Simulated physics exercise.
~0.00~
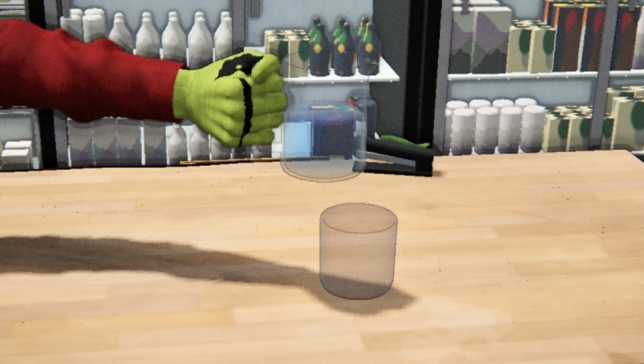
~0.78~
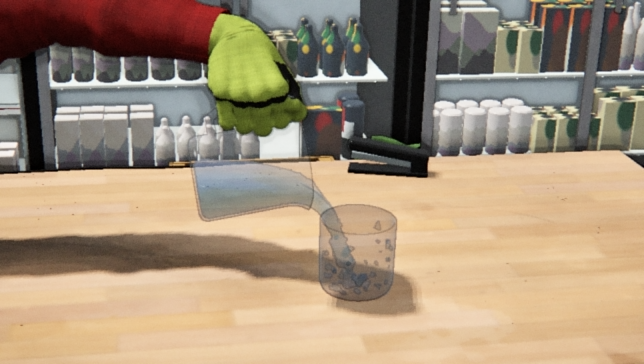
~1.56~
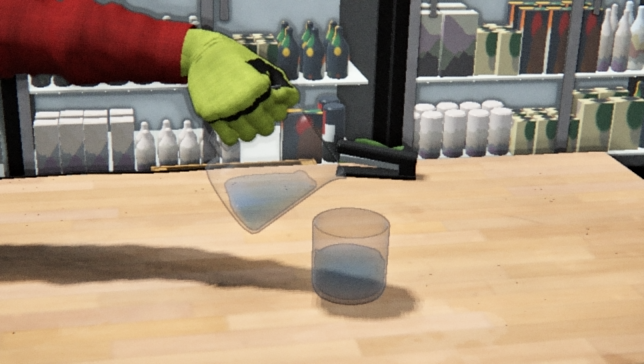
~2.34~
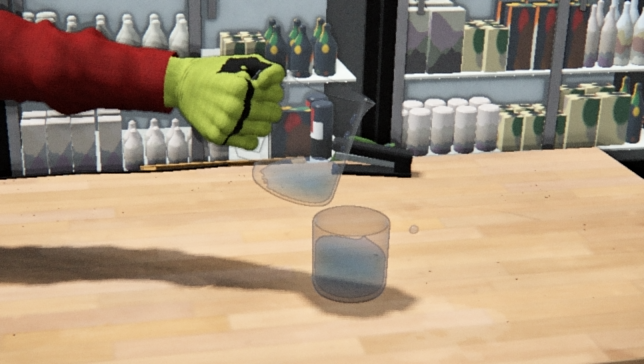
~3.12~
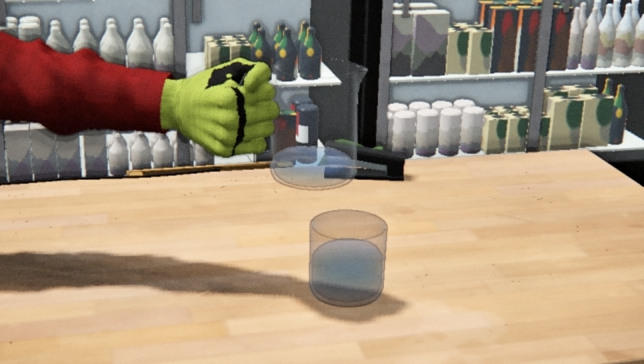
A green-gloved hand tips a clear pitcher, pours water into a glass, then levels it.
